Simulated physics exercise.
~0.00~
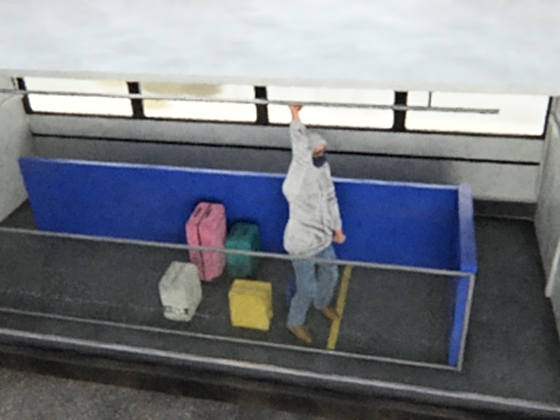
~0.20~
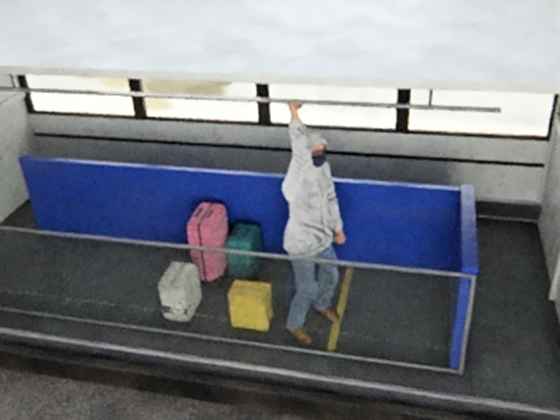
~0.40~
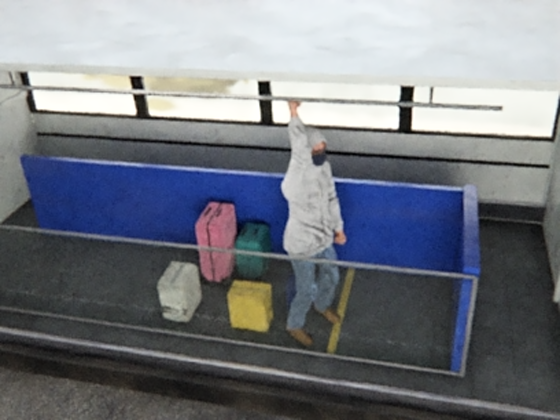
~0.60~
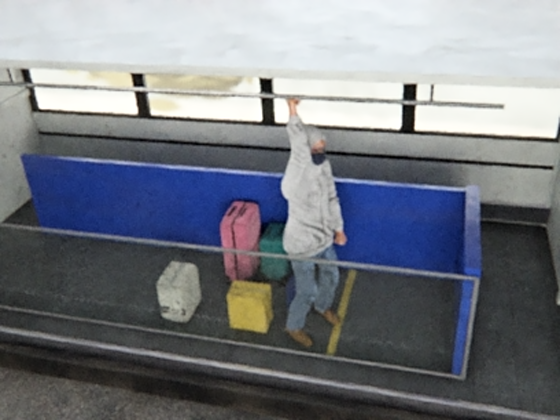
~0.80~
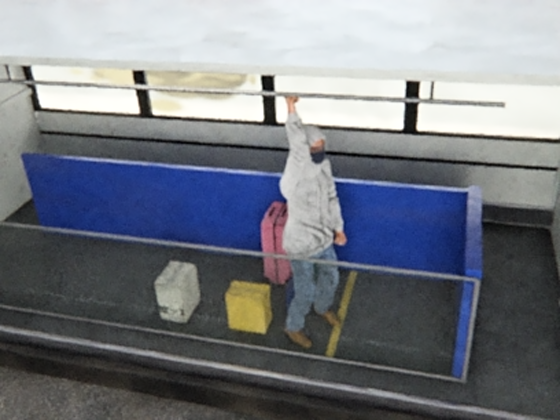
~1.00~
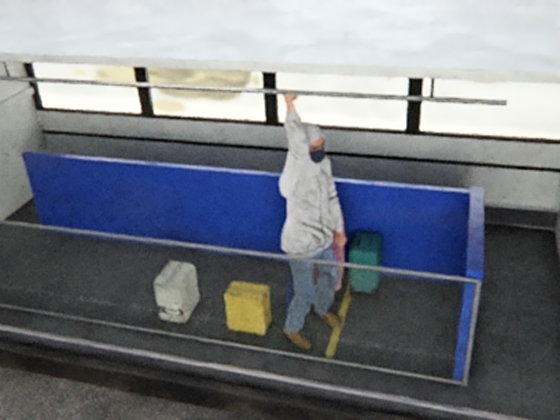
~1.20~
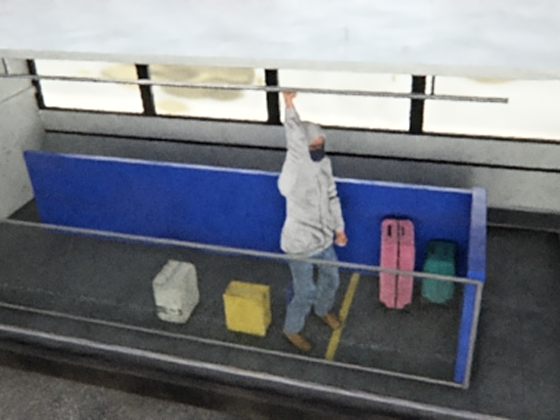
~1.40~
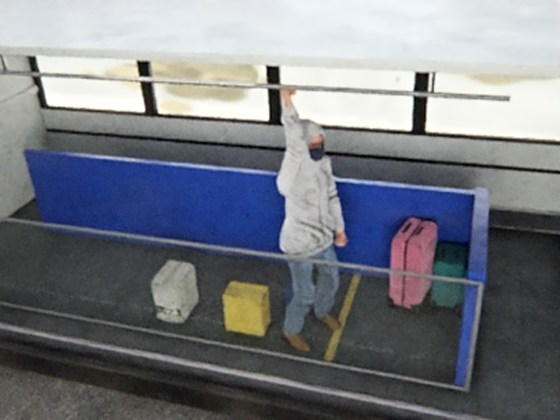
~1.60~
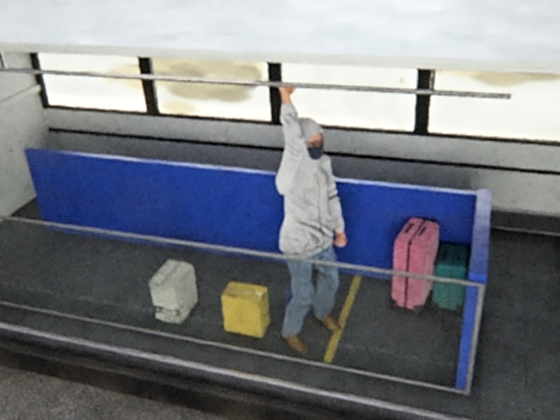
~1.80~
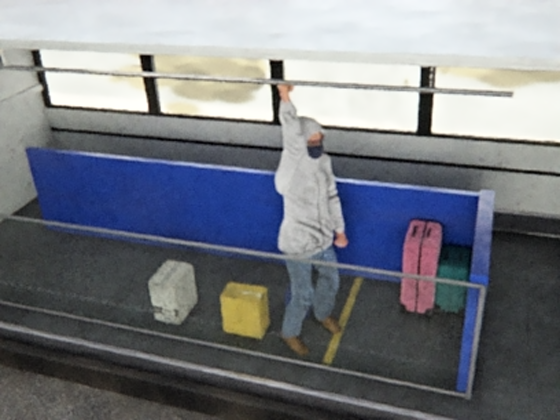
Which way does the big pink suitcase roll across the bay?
The big pink suitcase rolls to the right, passing behind the standing passenger and over the yellow line.
